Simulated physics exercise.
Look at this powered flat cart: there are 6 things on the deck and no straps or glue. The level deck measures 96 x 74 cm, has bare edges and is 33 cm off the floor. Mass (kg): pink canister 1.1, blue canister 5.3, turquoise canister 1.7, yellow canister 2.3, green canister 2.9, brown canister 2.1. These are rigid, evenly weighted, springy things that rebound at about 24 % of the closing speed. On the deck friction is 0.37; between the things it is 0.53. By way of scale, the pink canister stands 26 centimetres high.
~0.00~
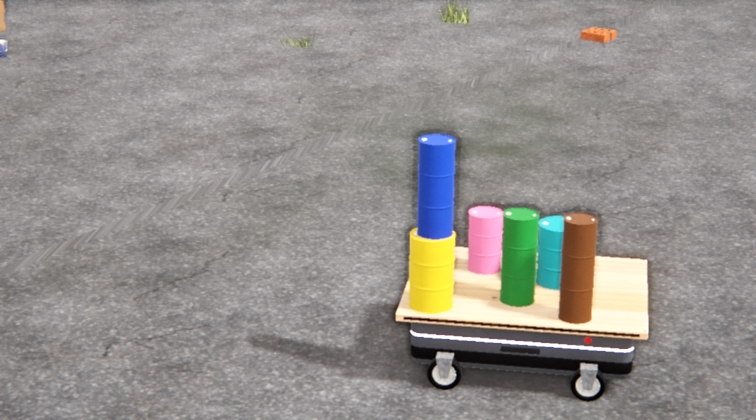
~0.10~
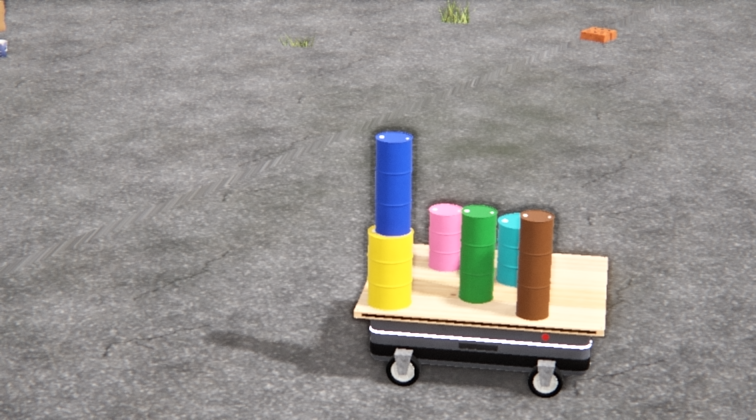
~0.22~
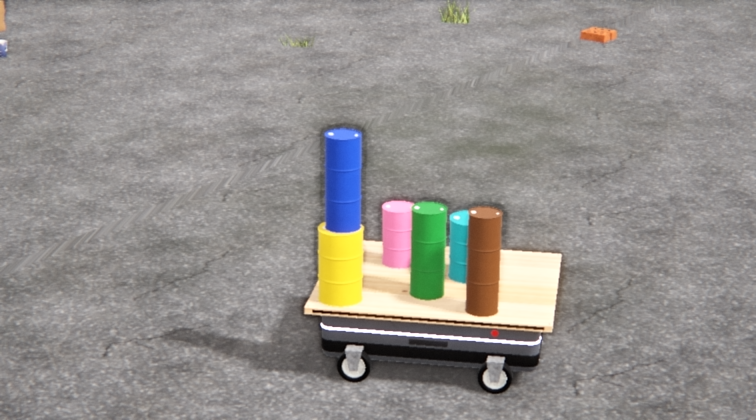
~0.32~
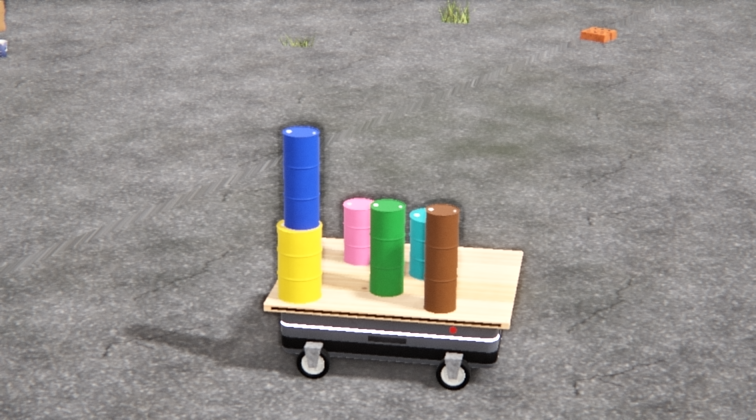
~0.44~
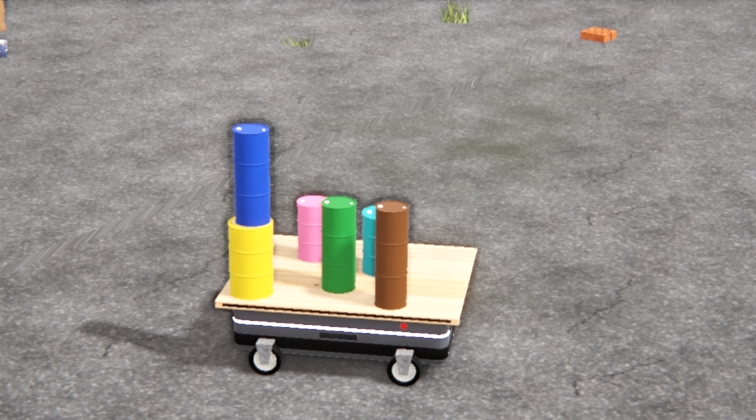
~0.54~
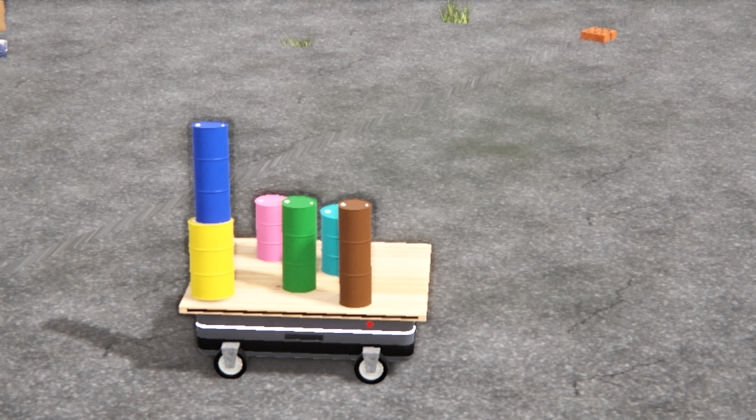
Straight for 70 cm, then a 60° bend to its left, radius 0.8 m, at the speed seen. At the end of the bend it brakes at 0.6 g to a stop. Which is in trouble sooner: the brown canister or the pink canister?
The latter of the two.
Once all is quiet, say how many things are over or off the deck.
So, 5 in all.
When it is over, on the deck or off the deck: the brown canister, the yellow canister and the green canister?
Afterwards, the brown canister stays on its support, the yellow canister leaves its support, and the green canister stays on its support.
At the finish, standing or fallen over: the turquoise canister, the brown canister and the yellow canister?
Final state - turquoise canister: Remains on its base; brown canister: Goes over; yellow canister: Goes over.
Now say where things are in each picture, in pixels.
In the first frame, 0 cm covered; brown canister (578, 269); pink canister (485, 241).
In the second frame, 17 cm covered; yellow canister (390, 267); green canister (478, 255).
In the third frame, 37 cm covered; blue canister (343, 181).
In the fourth frame, 54 cm covered; yellow canister (300, 260); green canister (387, 248).
In the fifth frame, 75 cm covered; blue canister (252, 176).
In the sixth frame, 92 cm covered, turned 6°; brown canister (355, 254); pink canister (273, 229) slid 3 cm.
After 0.74 s, 126 cm covered, turned 29°; pink canister slid 18 cm near (179, 236); brown canister leaning 9° near (296, 256); blue canister leaning 44°.
After 1.04 s, 177 cm covered, turned 59°; pink canister and blue canister now off the deck; brown canister leaning 41° near (215, 274); yellow canister on its side.
After 1.24 s, 203 cm covered, turned 60°; yellow canister now off the deck; brown canister on its side near (158, 315); green canister leaning 4°.
After 1.54 s, 208 cm covered, turned 60°, stopped; brown canister on its side near (100, 327); green canister leaning 54°; turquoise canister slid 18 cm.
By the end (2.1 s), off the deck, pink canister, blue canister and yellow canister; tipped over on the deck, green canister and brown canister; not toppled but over 10 cm from the start, turquoise canister. Seen from the same camera at the end, brown canister near (89, 329). Brown canister went at 1.02 s; pink canister went at 0.82 s.
